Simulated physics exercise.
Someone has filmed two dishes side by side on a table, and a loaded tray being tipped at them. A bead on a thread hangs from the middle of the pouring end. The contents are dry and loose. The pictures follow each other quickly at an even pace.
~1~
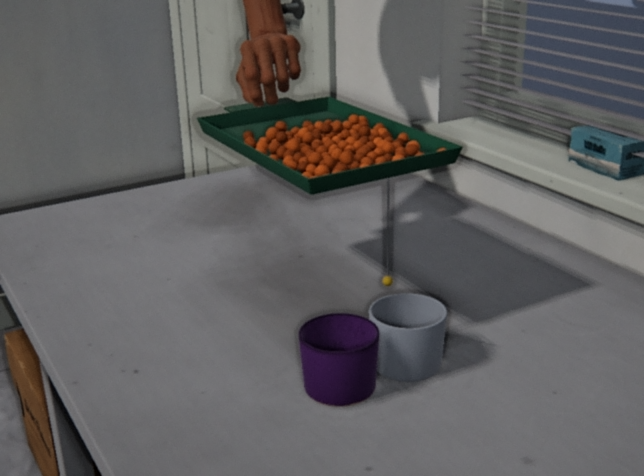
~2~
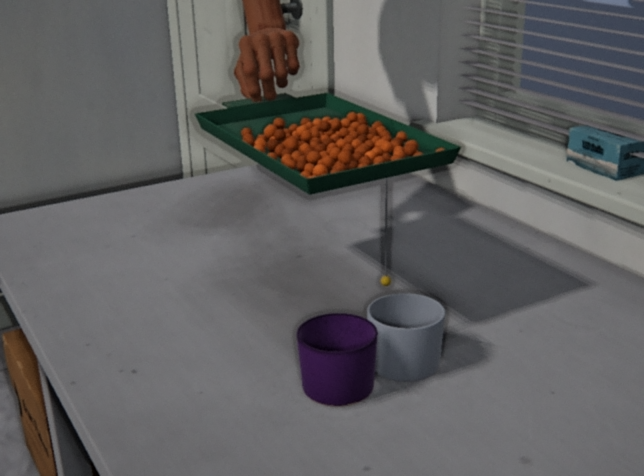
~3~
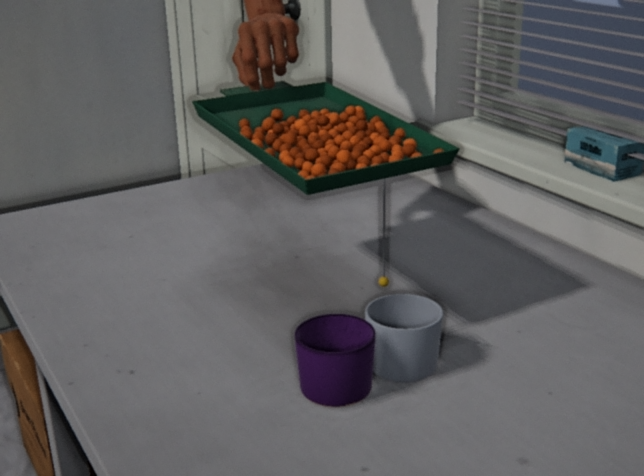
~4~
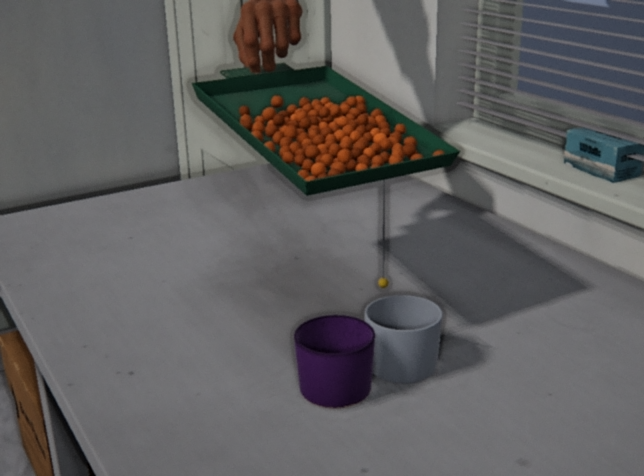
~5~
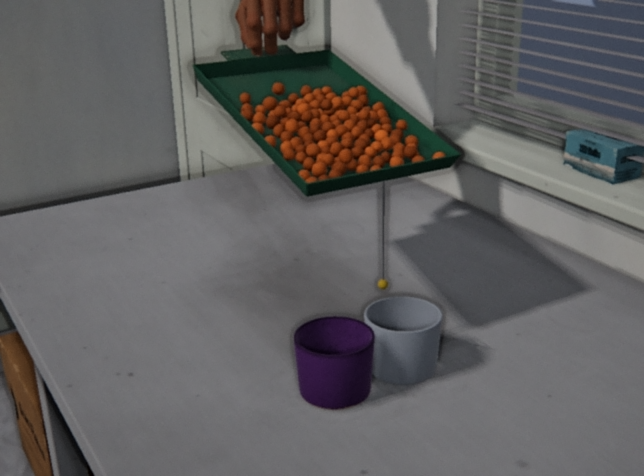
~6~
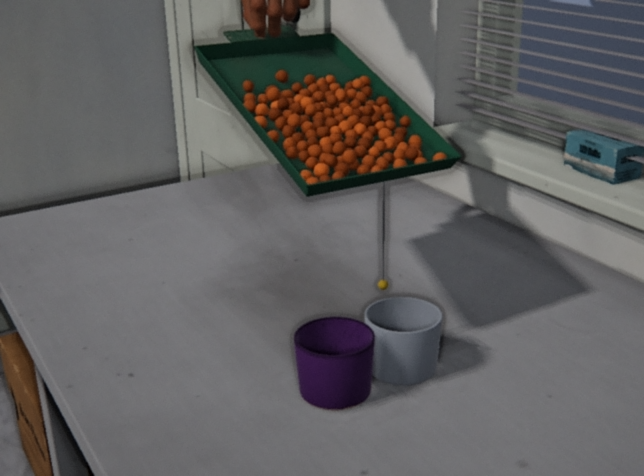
A hand held a green tray of orange-brown coated nuts above a purple dish and a grey one, then lifted its far end until it sloped clearly and a few of them shifted.
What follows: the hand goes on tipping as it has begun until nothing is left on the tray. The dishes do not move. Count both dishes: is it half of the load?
The two hold less than half of the load.
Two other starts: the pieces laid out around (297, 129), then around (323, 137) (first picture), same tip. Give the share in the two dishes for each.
In turn 40 and 40 in a hundred.
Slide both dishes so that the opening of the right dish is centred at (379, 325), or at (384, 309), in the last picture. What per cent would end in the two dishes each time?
In turn 20 and 10 in a hundred.
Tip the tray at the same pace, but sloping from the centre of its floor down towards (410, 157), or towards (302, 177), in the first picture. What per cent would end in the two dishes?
First some 10, then 40 per cent.
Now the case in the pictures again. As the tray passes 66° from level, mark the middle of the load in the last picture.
At about (377, 118).
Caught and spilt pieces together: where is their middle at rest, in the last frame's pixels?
Close to (453, 377).
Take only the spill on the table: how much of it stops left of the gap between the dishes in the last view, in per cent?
It comes to 10 per cent or so.
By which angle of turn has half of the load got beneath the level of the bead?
Roughly 100°.
Soon, tray tipped steeply; nearly all on the tray; a small part in the air.
A while on, tray tipped past a quarter turn; a small part on the tray; a stray few in the left dish; a small part in the right dish; about a third outside both; about a third in the air.
Towards the end, tray tipped past a quarter turn; a small part in the left dish; about a quarter in the right dish; most outside both.
Finally, tray tipped past a quarter turn; a small part in the left dish; about a quarter in the right dish; most outside both.
